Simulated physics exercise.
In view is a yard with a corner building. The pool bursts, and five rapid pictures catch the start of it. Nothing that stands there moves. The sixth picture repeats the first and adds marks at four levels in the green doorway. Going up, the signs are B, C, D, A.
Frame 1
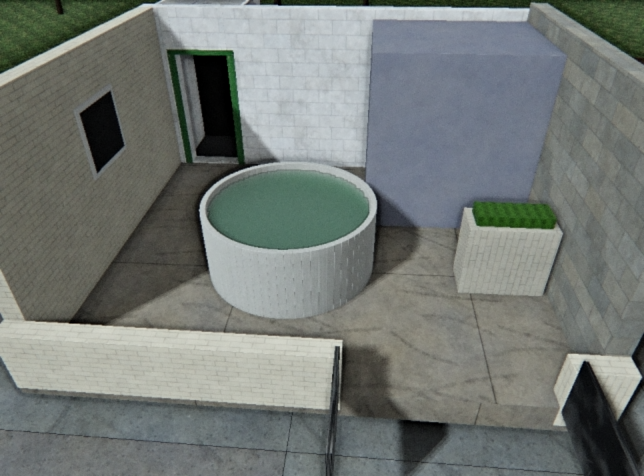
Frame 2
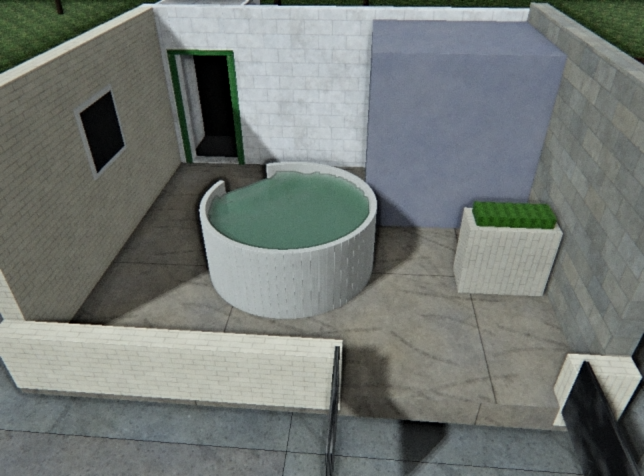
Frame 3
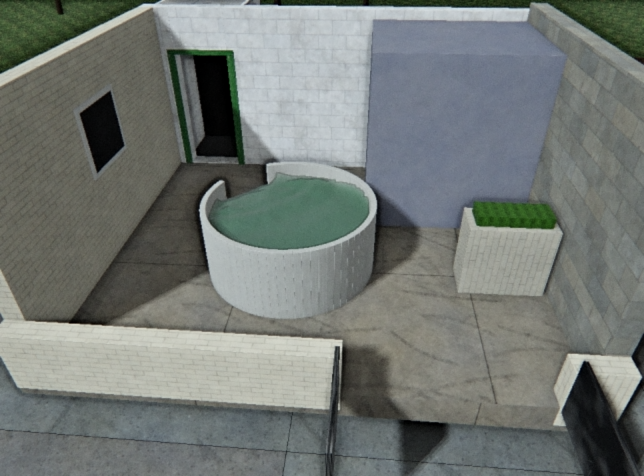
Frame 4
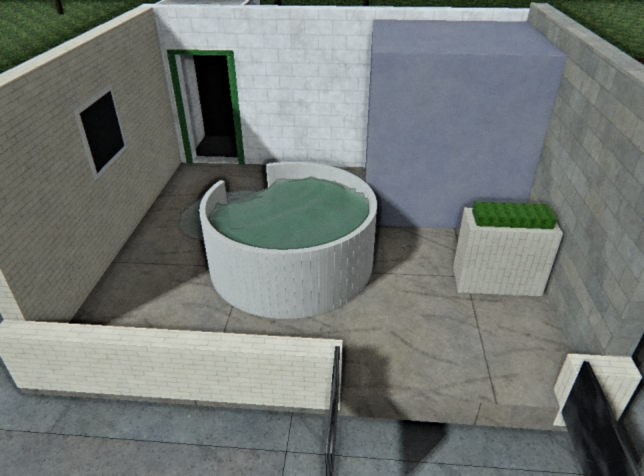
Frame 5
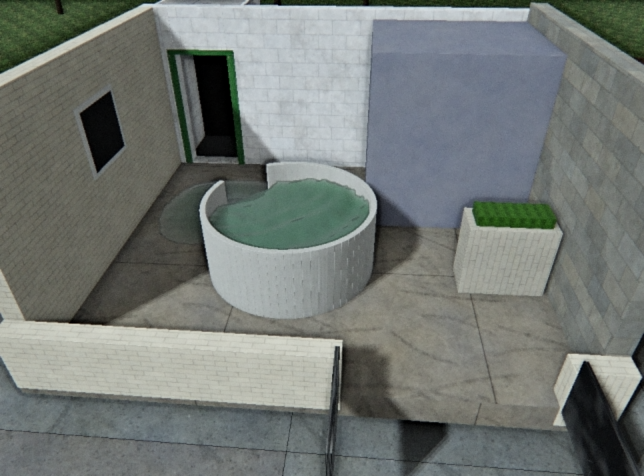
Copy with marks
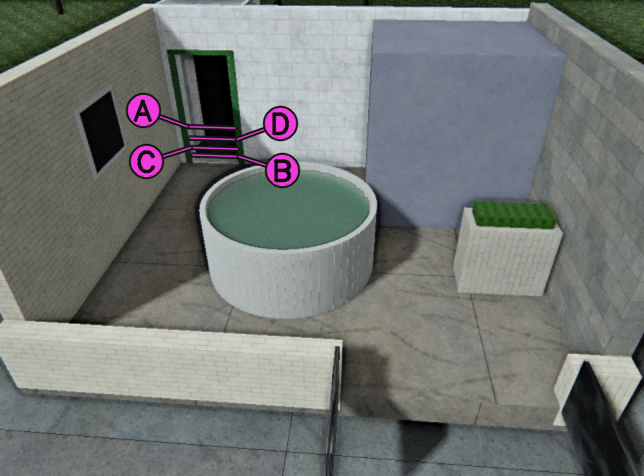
Water pours through a gap in the round white pool's back-left wall and spreads across the yard.
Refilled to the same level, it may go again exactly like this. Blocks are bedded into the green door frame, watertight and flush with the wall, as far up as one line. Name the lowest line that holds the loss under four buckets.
D will do.
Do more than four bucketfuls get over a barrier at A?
No.
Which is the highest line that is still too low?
Line C.
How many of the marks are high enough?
Two.
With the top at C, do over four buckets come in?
Yes, it does.
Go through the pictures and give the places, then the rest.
In the first picture, water in the pool at rest, its middle at (289, 206); foot of the green doorway at (216, 163); open gate at (454, 343).
In the second picture, water covers 1 % of the ground, its front hidden from here.
In the third picture, water covers 3 % of the ground, its front hidden from here.
In the fourth picture, front seen at (201, 200), 8 % of the ground wet.
In the fifth picture, front seen at (196, 186), 14 % of the ground wet.
On the marked copy, A at (211, 127); B at (215, 155); C at (214, 148); D at (212, 138); from the bottom up B, C, D, A.
With A, nothing gets over.
With B, dozens of bucketfuls pour in.
With C, about 11 bucketfuls get in.
With D, a bucket or two gets in.
